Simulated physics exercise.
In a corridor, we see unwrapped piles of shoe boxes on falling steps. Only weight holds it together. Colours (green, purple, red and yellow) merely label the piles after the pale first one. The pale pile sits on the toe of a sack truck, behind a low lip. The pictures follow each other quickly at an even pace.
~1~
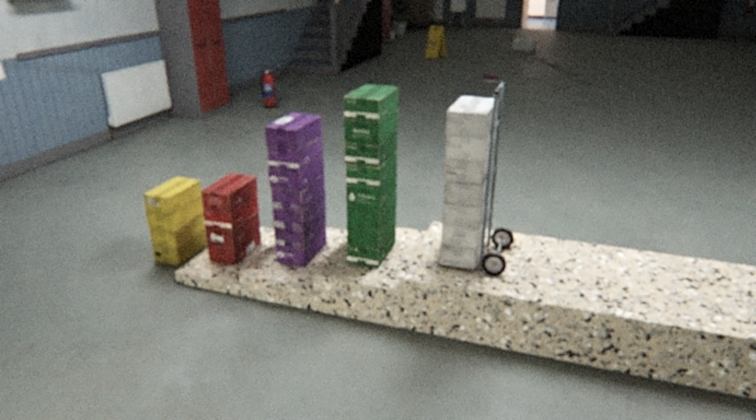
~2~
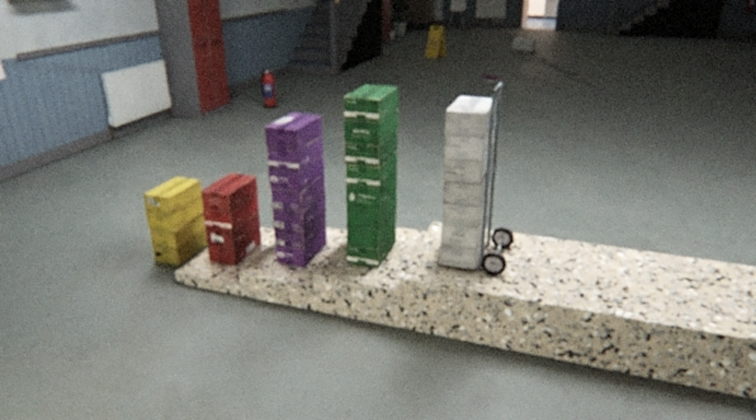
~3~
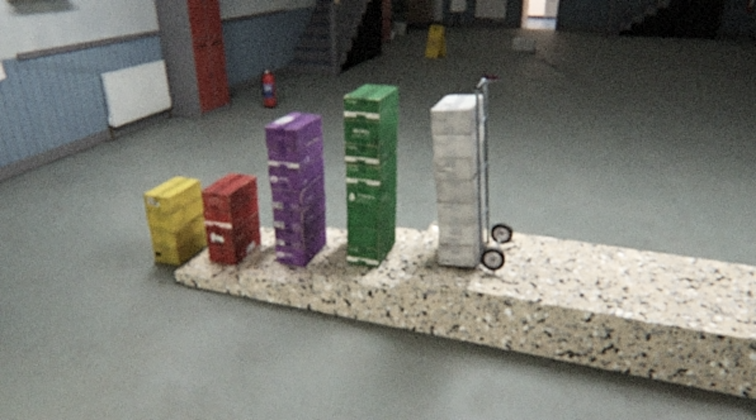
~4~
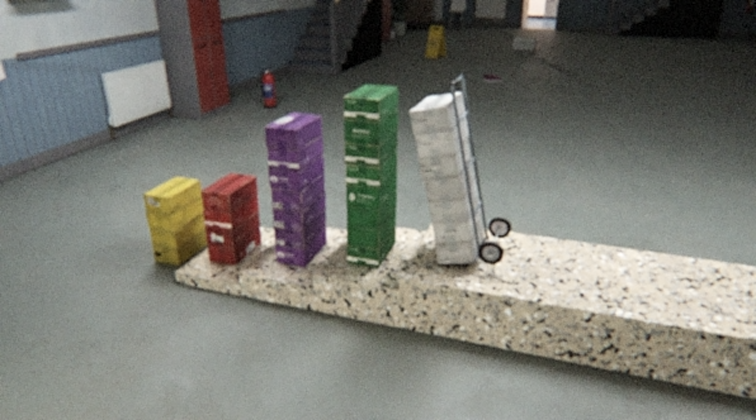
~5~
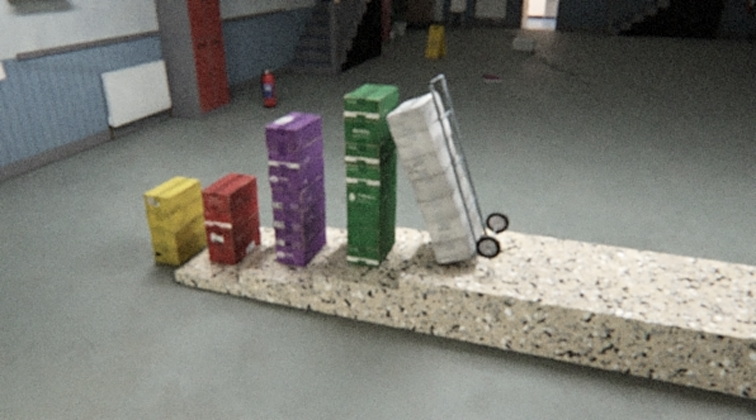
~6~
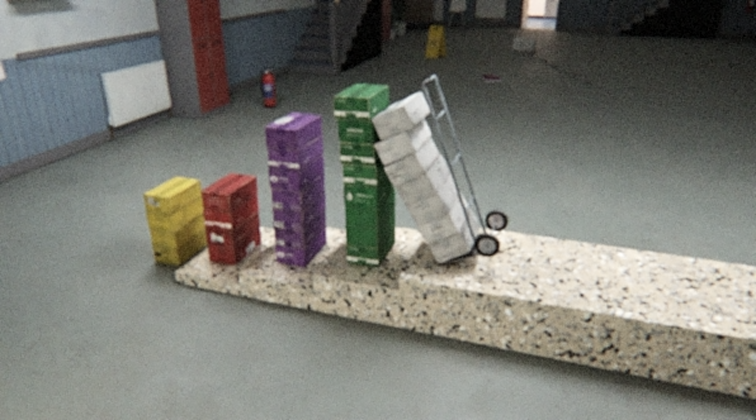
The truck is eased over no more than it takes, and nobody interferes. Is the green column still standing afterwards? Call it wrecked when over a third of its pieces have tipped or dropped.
It loses a good part of its height.
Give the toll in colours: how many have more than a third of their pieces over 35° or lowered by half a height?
4 of them.
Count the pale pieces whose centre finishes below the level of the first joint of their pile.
4 pale pieces.
Shortly afterwards, 7 of the pale pile down; none of the 8 green boxes down (0 of 23 in all colours); top green box tilted clearly.
Next, 7 of the pale pile down; 8 of the 8 green boxes down (8 of 23 in all colours); top green box tilted a little, half its height lower; top purple box tilted clearly.
Some moments later, 7 of the pale pile down; 8 of the 8 green boxes down (14 of 23 in all colours); top green box tilted well over, some three heights lower; top purple box on its side.
Afterwards, 7 of the pale pile down; 8 of the 8 green boxes down (18 of 23 in all colours); top green box tilted barely, some five heights lower; top yellow box on its side.
In the end, 6 of the pale pile down; 8 of the 8 green boxes down (20 of 23 in all colours); top green box some six heights lower; top red box upside down. From the last view, middles, top green box near (176, 197), top red box near (104, 217).
